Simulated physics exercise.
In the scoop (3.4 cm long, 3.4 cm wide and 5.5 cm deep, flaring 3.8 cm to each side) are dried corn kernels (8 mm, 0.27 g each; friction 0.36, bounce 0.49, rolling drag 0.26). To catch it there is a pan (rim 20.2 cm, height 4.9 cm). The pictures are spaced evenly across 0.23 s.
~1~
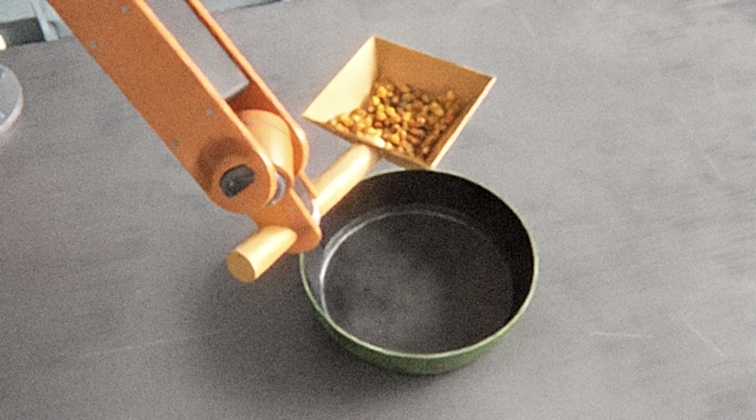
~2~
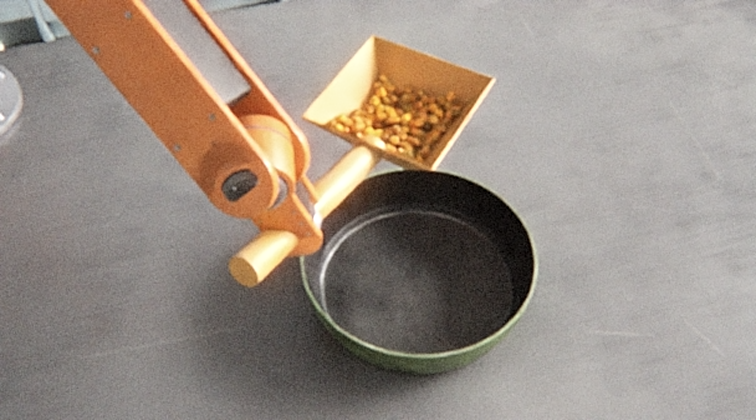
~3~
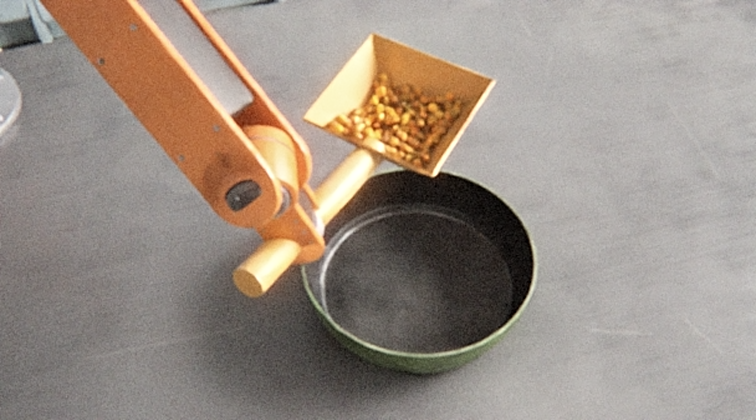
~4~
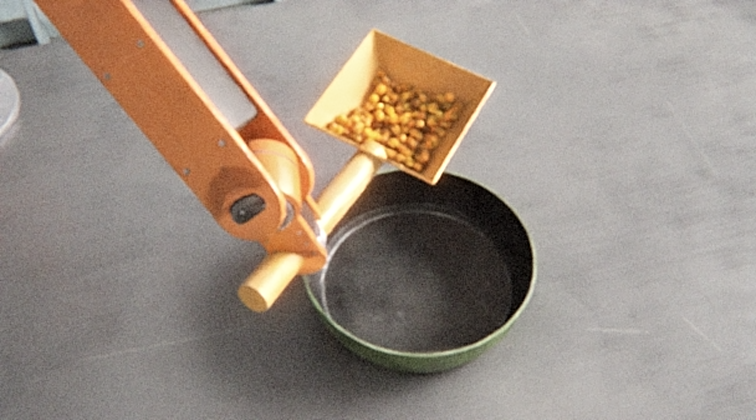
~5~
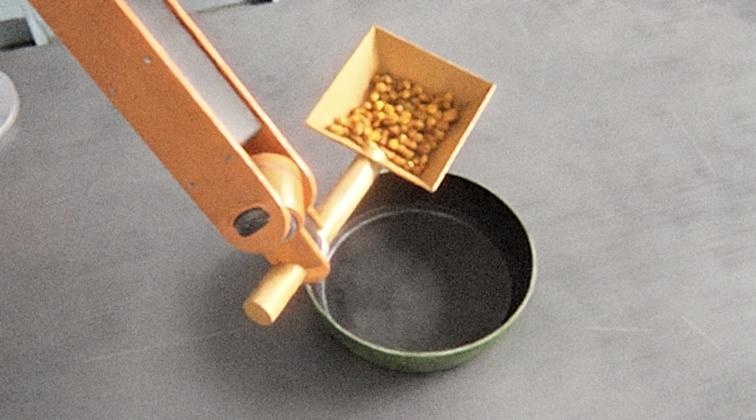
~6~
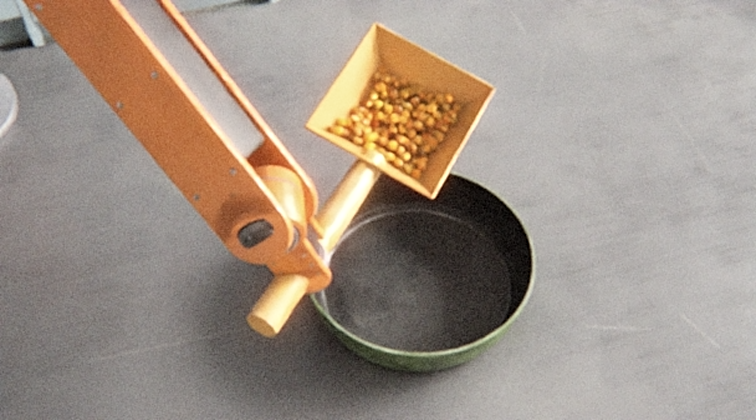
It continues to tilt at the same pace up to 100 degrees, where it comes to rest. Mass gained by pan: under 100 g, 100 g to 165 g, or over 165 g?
I expect a scant amount.
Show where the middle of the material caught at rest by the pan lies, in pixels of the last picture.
Near pixel (426, 316).
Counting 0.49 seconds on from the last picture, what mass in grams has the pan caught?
By then it holds close to 0 grams.
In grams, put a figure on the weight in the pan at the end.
It should weigh in at close to 60 grams.
Then, 0.27 s after the last picture, tilt 51 degrees; 0 g in the pan, scoop holds 100 %.
Then, 0.49 s after the last picture, tilt 77 degrees; 0 g in the pan, scoop holds 100 %.
Then, 0.70 s after the last picture, tilt 99 degrees; 55 g in the pan, scoop holds 10 %.
Then, 0.90 s after the last picture, tilt 100 degrees; 64 g in the pan, scoop holds 0 %.
In the end, 64 g in the pan, scoop holds 0 %.
